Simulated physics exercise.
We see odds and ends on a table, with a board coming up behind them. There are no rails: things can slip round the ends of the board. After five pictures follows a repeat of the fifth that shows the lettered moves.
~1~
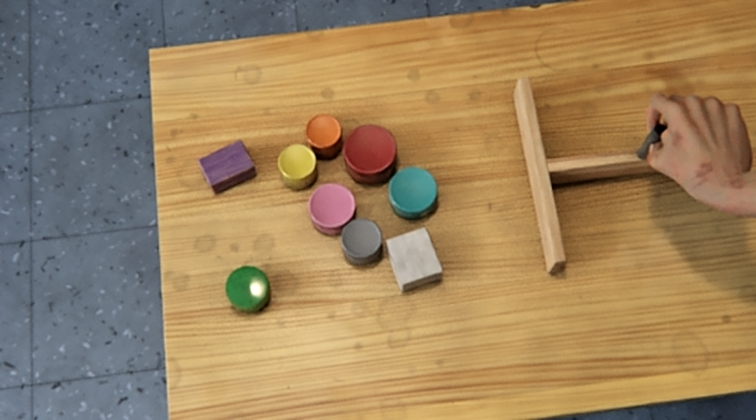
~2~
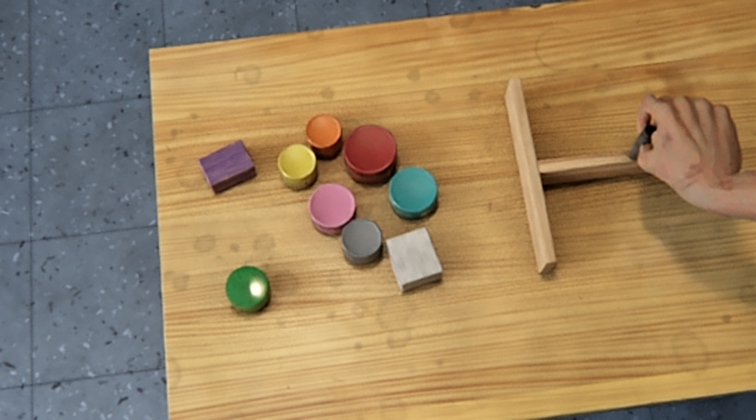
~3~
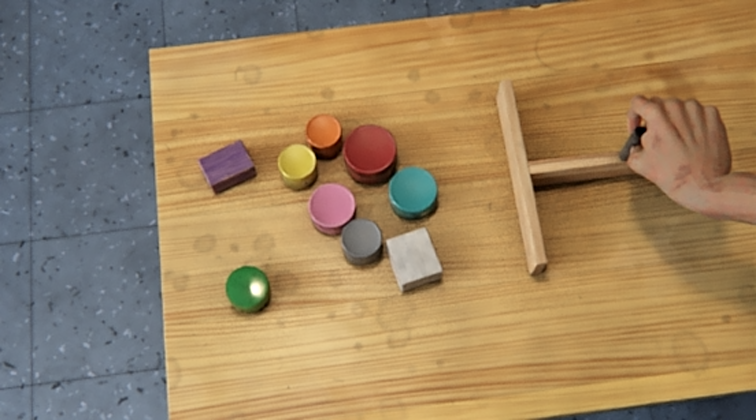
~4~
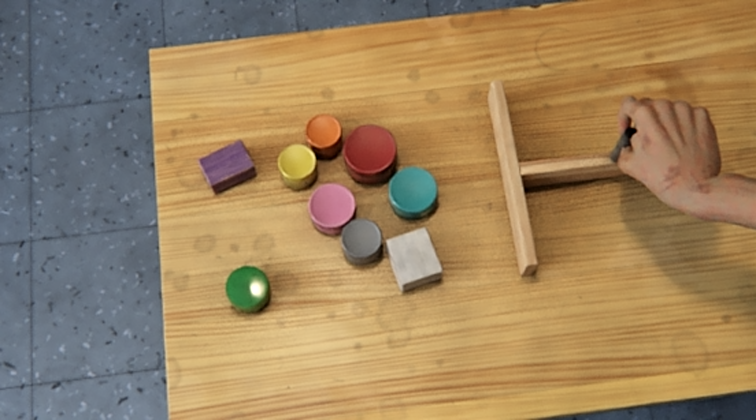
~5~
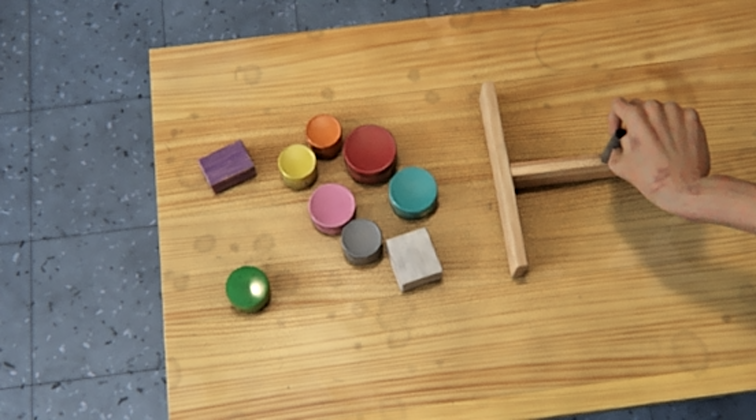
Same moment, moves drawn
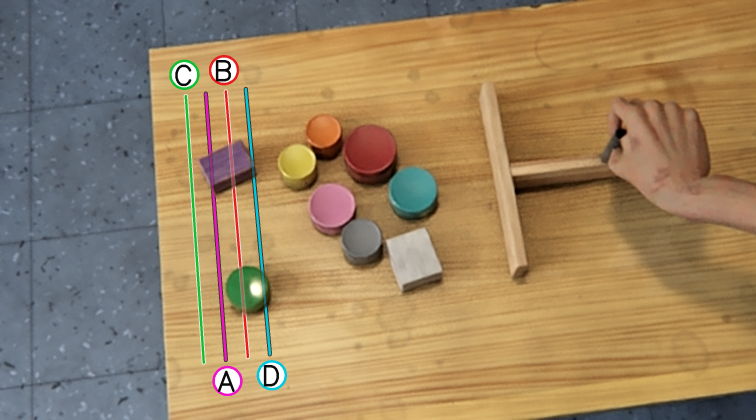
A wooden board on a handle, held by a hand, slid slowly left across the table toward a loose group of coloured round pots and two blocks, which all stayed still.
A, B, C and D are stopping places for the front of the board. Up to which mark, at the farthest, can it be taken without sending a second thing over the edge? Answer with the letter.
As far as mark B.
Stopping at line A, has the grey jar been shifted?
Yes.
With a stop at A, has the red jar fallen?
No.
On the marked copy, A at (215, 220); B at (236, 218); C at (194, 223); D at (257, 215).
Following B. Soon after the start, board (409, 182); white block (391, 262); grey jar (346, 246).
Later, board (313, 194); purple block (196, 165); green pot (238, 298).
In the end, board (236, 203); purple block (158, 154); yellow jar (161, 192); none fallen.
As for the rest, A drops five; C drops five; D is within the limit but short.
